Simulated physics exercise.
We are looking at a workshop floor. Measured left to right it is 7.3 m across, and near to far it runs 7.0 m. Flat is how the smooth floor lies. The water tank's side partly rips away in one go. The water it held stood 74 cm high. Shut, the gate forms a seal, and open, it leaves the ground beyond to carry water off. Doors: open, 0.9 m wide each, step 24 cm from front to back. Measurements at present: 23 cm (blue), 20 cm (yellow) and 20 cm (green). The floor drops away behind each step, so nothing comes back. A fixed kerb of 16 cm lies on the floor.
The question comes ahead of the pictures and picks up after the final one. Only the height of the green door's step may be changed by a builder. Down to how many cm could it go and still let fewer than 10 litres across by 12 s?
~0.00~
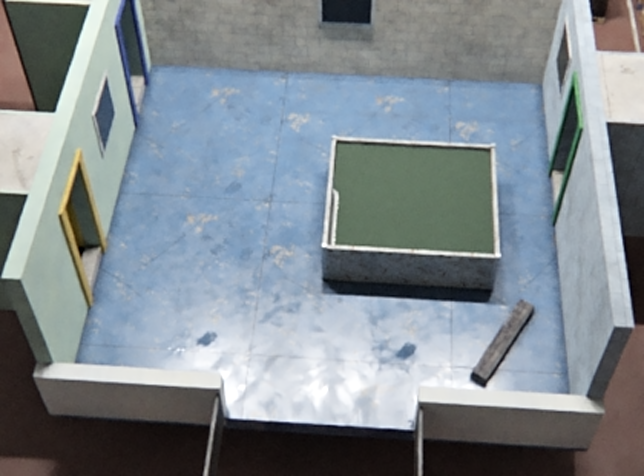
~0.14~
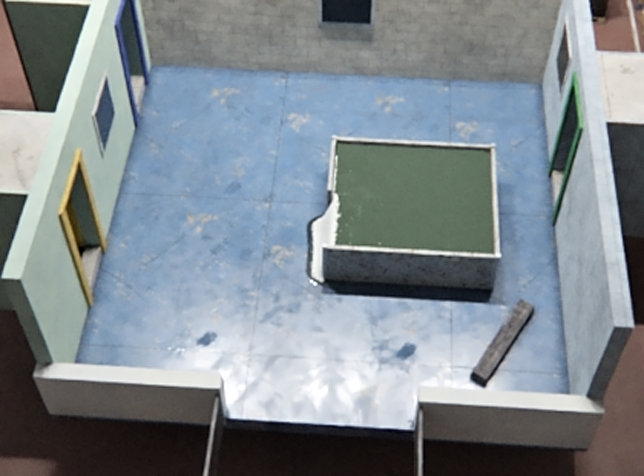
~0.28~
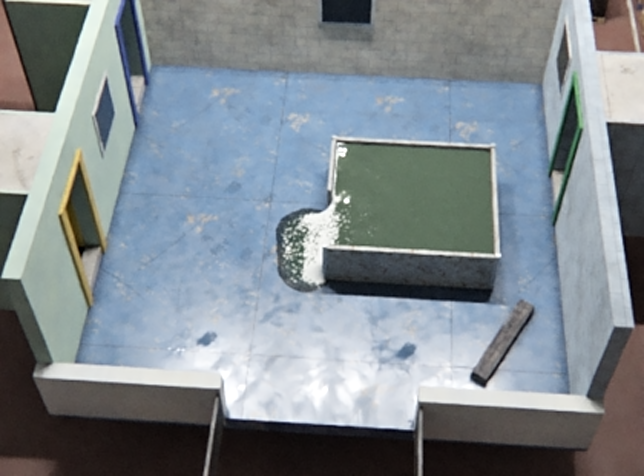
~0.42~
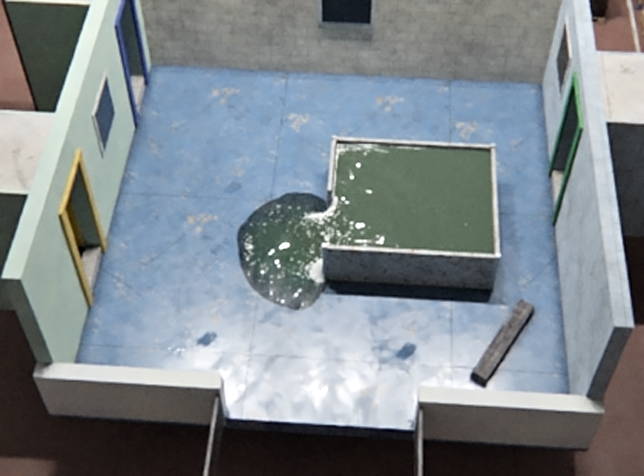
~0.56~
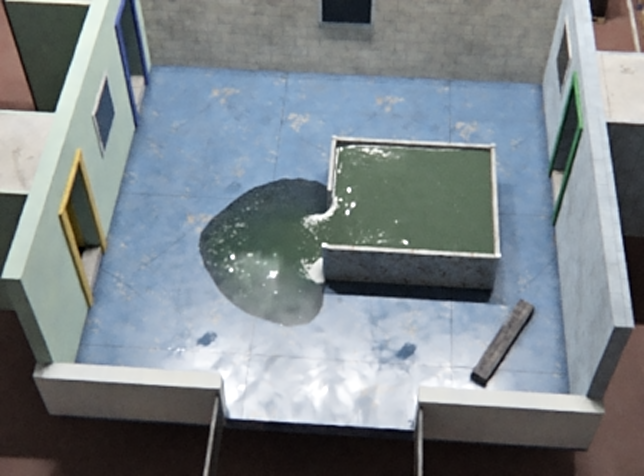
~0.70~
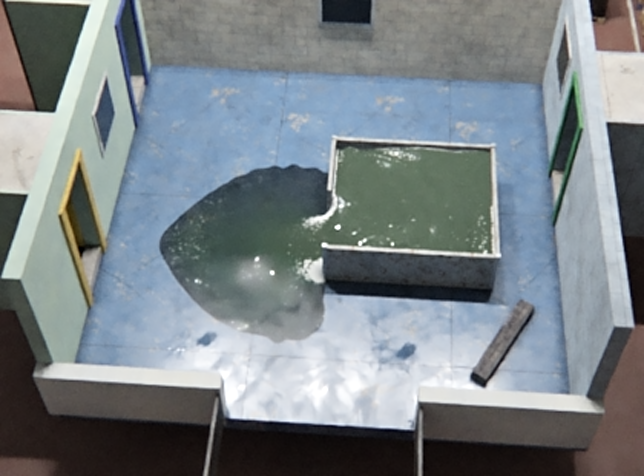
I would say down to about 6 cm.
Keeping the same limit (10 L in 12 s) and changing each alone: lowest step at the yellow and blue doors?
Roughly 28 cm for the yellow door and roughly 13.5 cm for the blue door.
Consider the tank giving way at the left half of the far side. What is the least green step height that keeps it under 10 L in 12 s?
Then it needs around 5.5 cm.
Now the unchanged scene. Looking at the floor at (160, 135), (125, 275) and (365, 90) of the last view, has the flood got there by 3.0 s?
So, in order, I'd say got wet, then got wet, then stayed dry.
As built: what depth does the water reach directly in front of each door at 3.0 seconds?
Blue 11, yellow 28, green 0 cm.
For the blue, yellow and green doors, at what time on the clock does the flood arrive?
Times: Blue = 2.0 s, yellow = 1.0 s, green = 8.0 s.
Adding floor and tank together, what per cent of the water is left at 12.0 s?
About 88 per cent.
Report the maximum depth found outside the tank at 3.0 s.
I'd put it near 36 cm.
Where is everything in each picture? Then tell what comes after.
In the first frame, the water tank at (412, 198) is whole and still, 74 cm deep; the green door at (564, 157) is dry.
In the second frame, water pours out at (329, 240) and has run 0.3 m, to (311, 231); about 6 cm deep outside, 74 cm at the back.
In the third frame, the gap is at (329, 241), the front 0.8 m out at (281, 238); the back of the water tank holds 74 cm.
In the fourth frame, the gap is at (329, 241), the front 1.4 m out at (243, 247); the back of the water tank holds 74 cm.
In the fifth frame, the front is at (205, 251), 2.0 m from the gap at (329, 241); 4.0 m2 of floor is wet, 74 cm left at the back.
In the sixth frame, water pours out at (329, 241) and has run 2.6 m, to (166, 240); about 5 cm deep outside, 72 cm at the back; the green door at (564, 157), 3.9 m from the gap, is still 3.8 m from the nearest water.
After 1.4 s water covers 30 % of the floor, deepest (42 cm) near (316, 257); it has not reached the green door.
After 3.0 s water covers 40 % of the floor, deepest (36 cm) near (84, 330); it has not reached the green door.
After 12.0 s water covers 100 % of the floor, deepest (15 cm) near (558, 318); 9 cm at the green door, 0 litres in over its 20 cm step.
At the green door as built, the water arrived by 8.0 s and peaked near 9 cm at 11.8 s.
Run again over the same 12 s with other heights there, 16 litres in over 5 cm, 7 litres over 6.5 cm. The limit of 10 litres is kept from about 6 cm up.
